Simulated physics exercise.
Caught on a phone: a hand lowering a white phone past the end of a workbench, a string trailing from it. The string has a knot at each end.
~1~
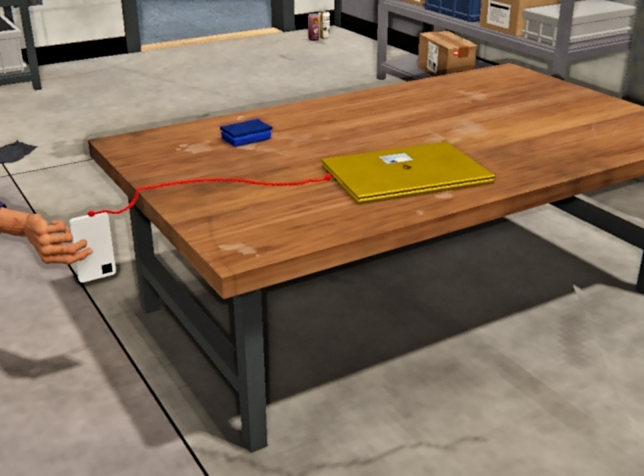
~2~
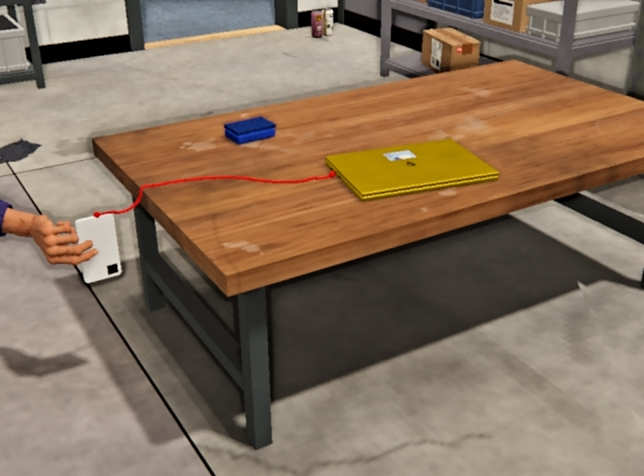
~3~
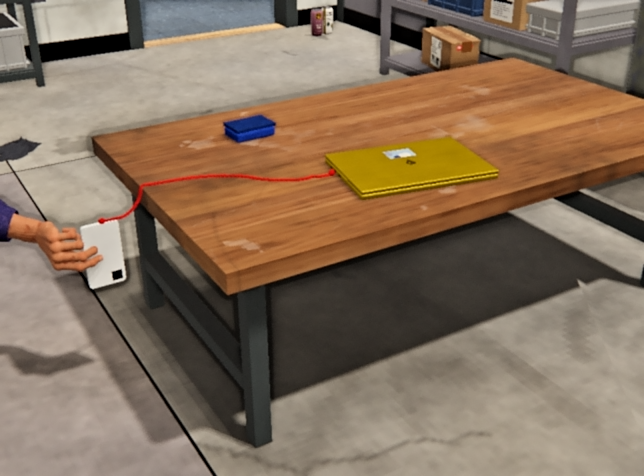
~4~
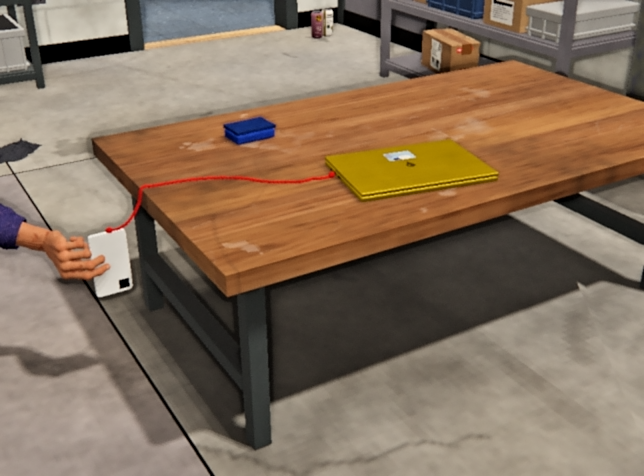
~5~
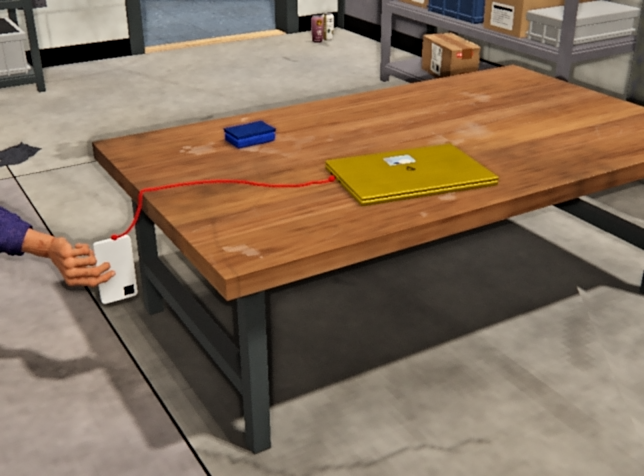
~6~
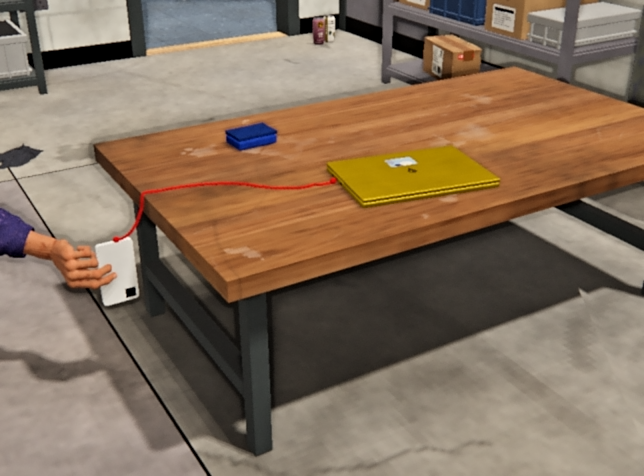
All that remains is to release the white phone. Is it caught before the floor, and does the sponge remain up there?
As it turns out, the white phone hangs in the air; the sponge remains where it stands.
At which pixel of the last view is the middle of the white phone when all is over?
It ends at (142, 306).
Then, 0.48 s later than the last view, phone above the floor near (179, 274); laptop as before; sponge as before.
Then, 1.24 s later than the last view, phone above the floor near (161, 295); laptop as before; sponge as before.
Then, 2.06 s later than the last view, phone above the floor near (141, 306); laptop as before; sponge as before.
Finally, phone above the floor near (142, 306); laptop as before; sponge as before. The white phone ends up dangling and the sponge keeps its place.
